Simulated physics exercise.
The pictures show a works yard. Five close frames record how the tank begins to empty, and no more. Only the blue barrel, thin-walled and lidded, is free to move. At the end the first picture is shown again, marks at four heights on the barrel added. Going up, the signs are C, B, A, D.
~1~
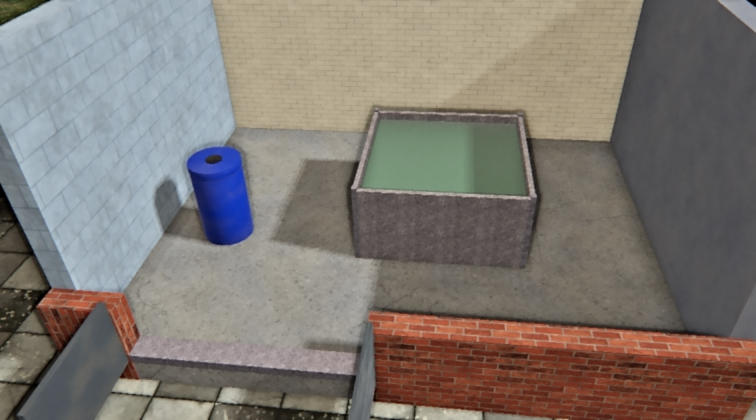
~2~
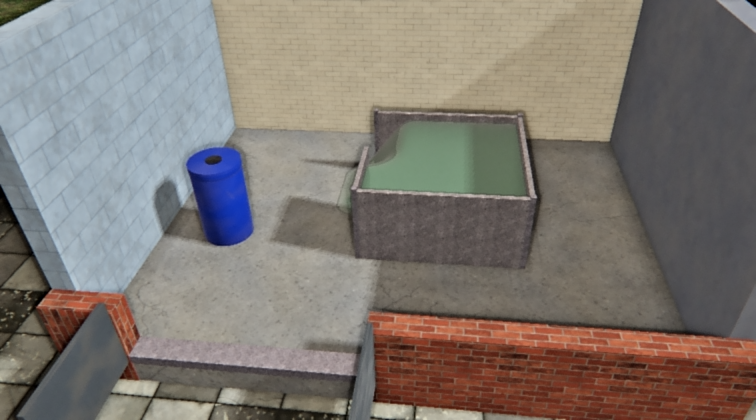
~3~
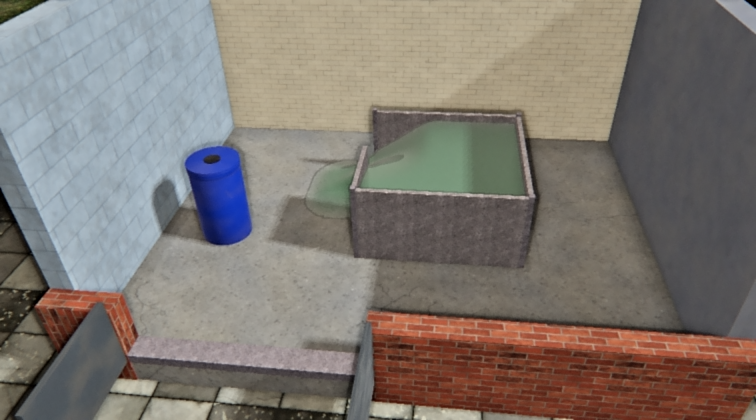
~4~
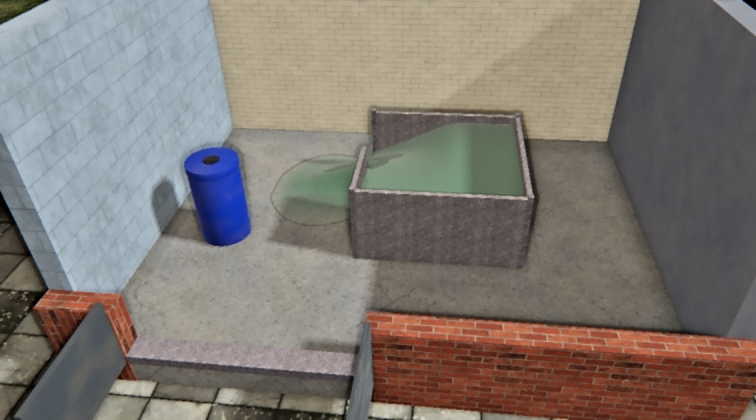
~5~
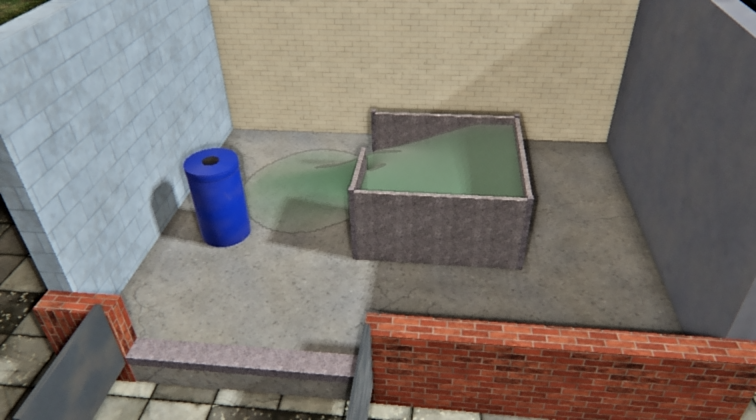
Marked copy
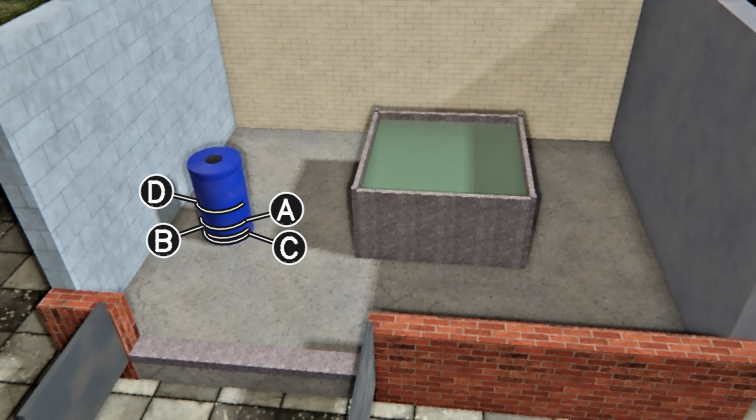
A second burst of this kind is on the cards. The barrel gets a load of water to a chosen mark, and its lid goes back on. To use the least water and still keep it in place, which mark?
I would pick mark D.
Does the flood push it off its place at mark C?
Yes, that goes wrong.
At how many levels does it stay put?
One of them.
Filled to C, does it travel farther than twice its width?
Yes, clearly.
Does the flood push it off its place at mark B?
Yes.
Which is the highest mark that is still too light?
Mark A.
In white, A at (217, 229); B at (219, 237); C at (220, 242); D at (213, 212); from the bottom up C, B, A, D.
With A, it is pushed about half its own width away.
With B, it is pushed about 4 times its own width away.
With C, it is washed out through the gate.
With D, it does not move.
